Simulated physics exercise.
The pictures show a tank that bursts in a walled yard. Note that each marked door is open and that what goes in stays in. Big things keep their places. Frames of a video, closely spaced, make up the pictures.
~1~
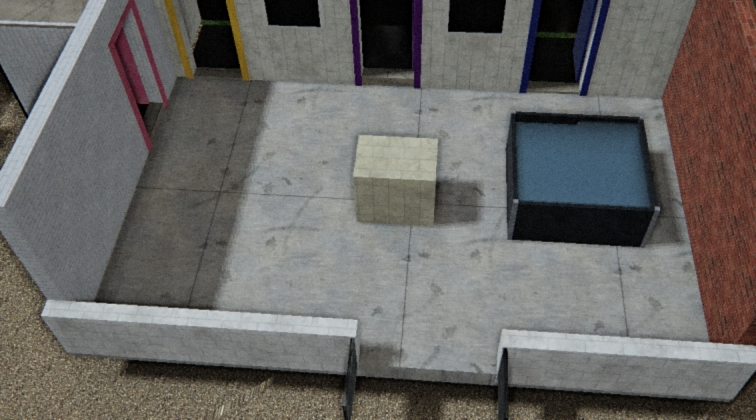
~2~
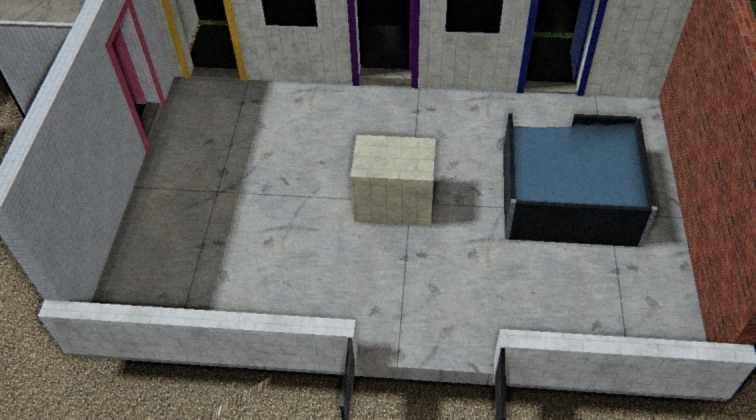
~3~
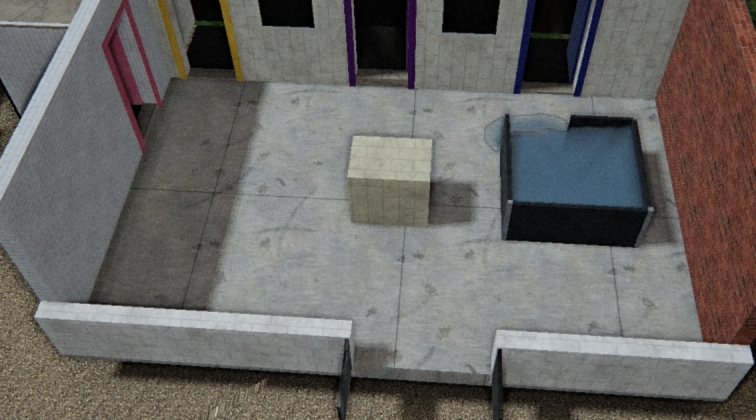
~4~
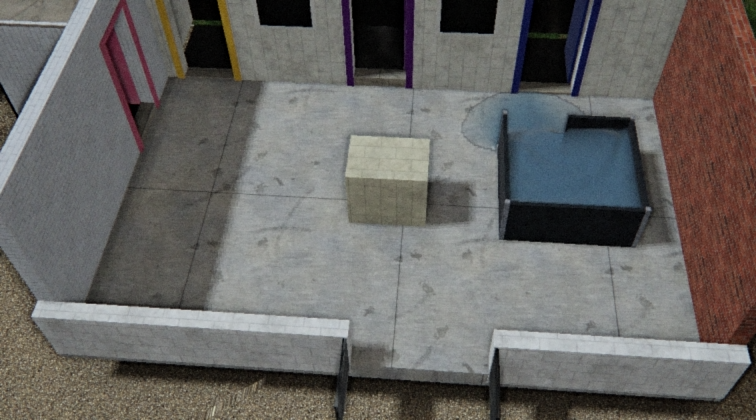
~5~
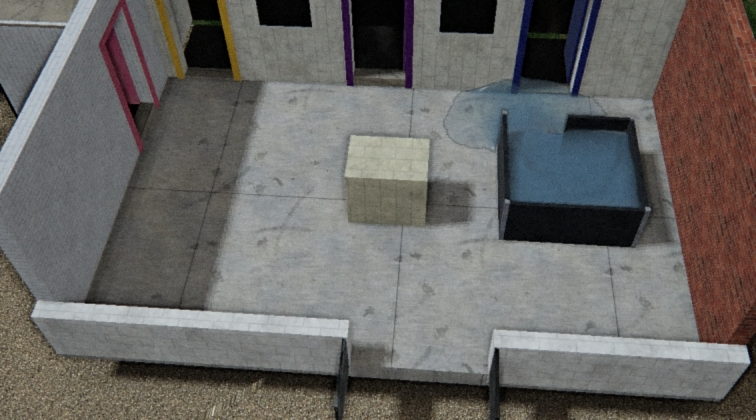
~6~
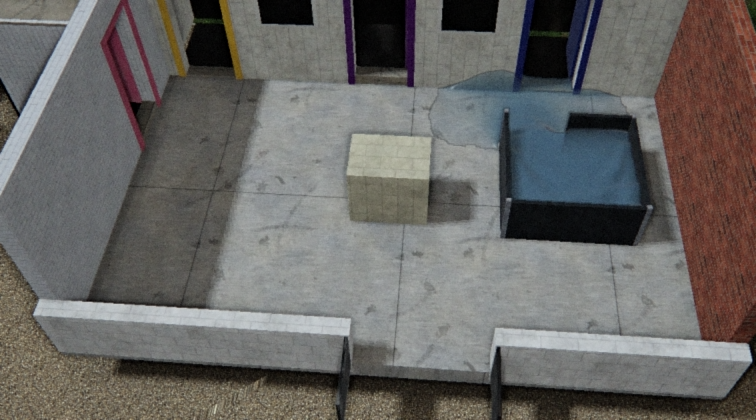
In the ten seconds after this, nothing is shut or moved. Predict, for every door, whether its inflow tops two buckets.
In order: The pink door will most likely not exceed two buckets; the purple door will most likely not exceed two buckets; the blue door will most likely exceed two buckets; the yellow door will most likely exceed two buckets.
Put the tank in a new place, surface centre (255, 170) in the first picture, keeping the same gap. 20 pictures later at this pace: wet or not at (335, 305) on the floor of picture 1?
That patch would be not reached, I'd say.
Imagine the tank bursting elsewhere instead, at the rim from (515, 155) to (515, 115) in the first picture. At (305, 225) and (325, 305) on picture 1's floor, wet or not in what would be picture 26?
Still dry, Still dry.
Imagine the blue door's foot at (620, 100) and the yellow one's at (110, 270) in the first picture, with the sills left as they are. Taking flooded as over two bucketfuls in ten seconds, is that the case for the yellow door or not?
Note - yellow door ends up higher.
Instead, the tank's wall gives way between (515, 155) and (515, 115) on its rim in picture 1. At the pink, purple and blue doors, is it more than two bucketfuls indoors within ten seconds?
The pink door exceeds the limit, the purple door falls short and the blue door falls short.
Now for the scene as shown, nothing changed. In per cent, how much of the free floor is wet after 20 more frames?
That comes to about 50 per cent.
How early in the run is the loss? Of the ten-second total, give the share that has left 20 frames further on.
It would be around 70 %.
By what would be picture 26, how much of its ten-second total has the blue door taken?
Roughly 70 percent.
A moment on, water covers 15 % of the floor; the pink door not reached, the purple door wet at the sill, nothing in, the blue door far over two buckets in, the yellow door not reached.
Next, water covers 25 % of the floor; the pink door not reached, the purple door wet at the sill, nothing in, the blue door far over two buckets in, the yellow door not reached.
Then, water covers 50 % of the floor; the pink door wet at the sill, nothing in, the purple door wet at the sill, nothing in, the blue door far over two buckets in, the yellow door wet at the sill, nothing in.
Later, water covers 65 % of the floor; the pink door under two buckets in, the purple door wet at the sill, nothing in, the blue door far over two buckets in, the yellow door under two buckets in.
In the end, water covers 90 % of the floor; the pink door under two buckets in, the purple door wet at the sill, nothing in, the blue door far over two buckets in, the yellow door over two buckets in.
